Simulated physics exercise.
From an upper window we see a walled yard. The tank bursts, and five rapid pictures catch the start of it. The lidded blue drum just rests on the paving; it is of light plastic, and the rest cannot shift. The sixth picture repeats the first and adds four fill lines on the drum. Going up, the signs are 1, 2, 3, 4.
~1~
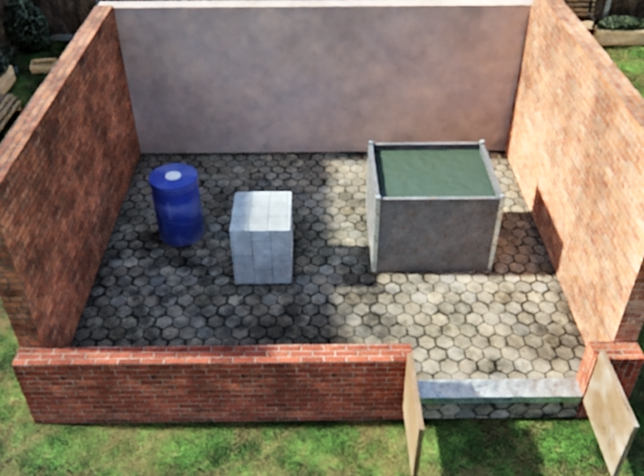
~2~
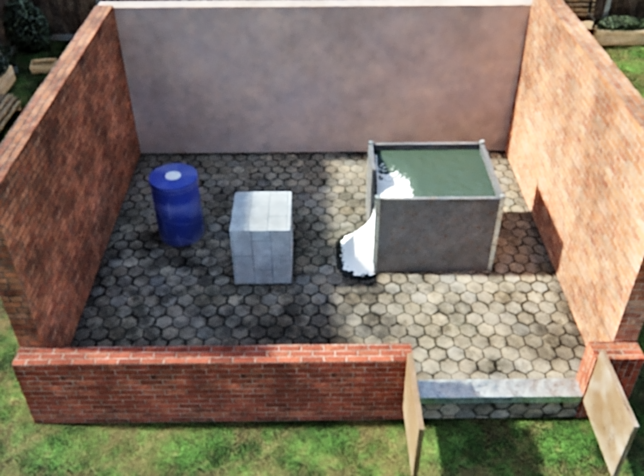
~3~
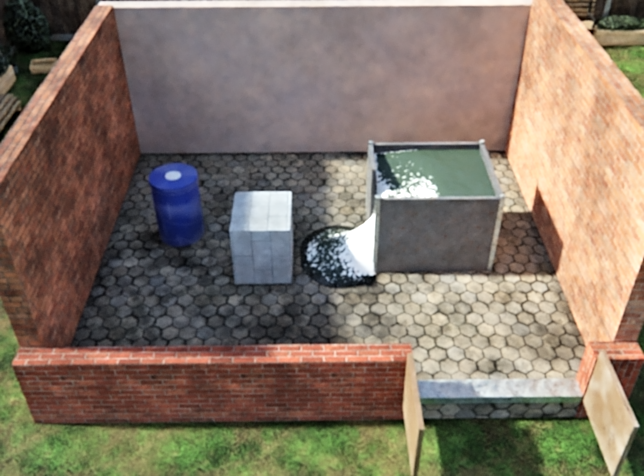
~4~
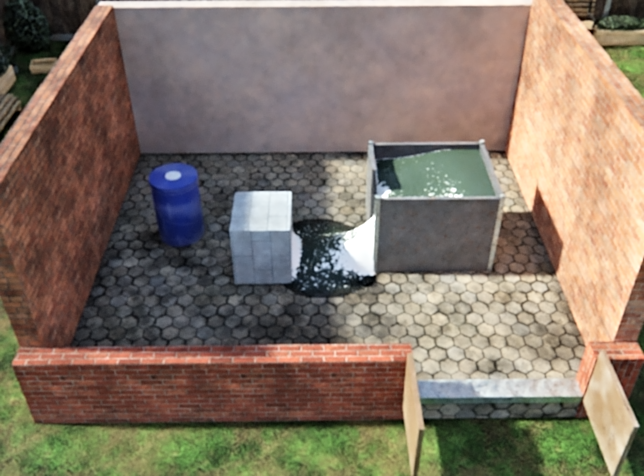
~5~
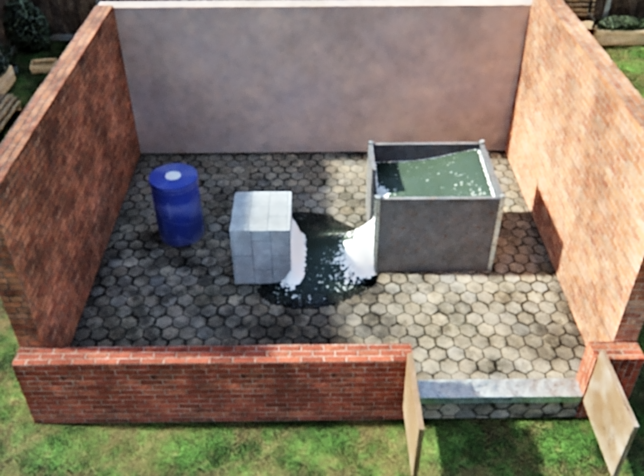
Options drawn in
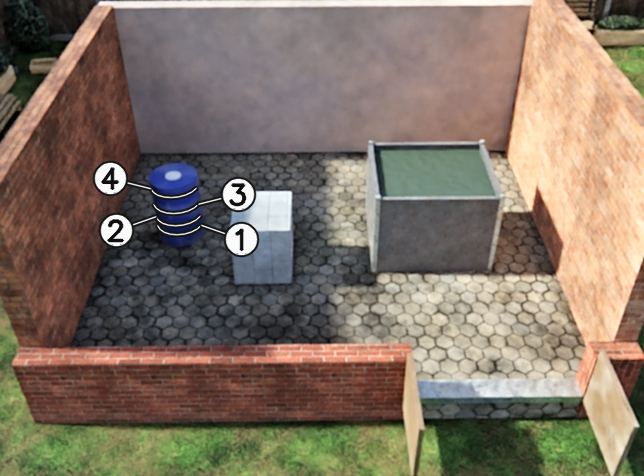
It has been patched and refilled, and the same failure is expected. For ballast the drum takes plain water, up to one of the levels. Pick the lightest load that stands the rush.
1.
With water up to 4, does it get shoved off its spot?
No, that is safe.
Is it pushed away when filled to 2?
No, that is safe.
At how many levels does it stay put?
All of the four.
In white, 1 at (177, 234); 2 at (175, 225); 3 at (173, 213); 4 at (171, 197); from the bottom up 1, 2, 3, 4.
Choosing 1, it does not move.
Choosing 2, it does not move.
Choosing 3, it does not move.
Choosing 4, it does not move.
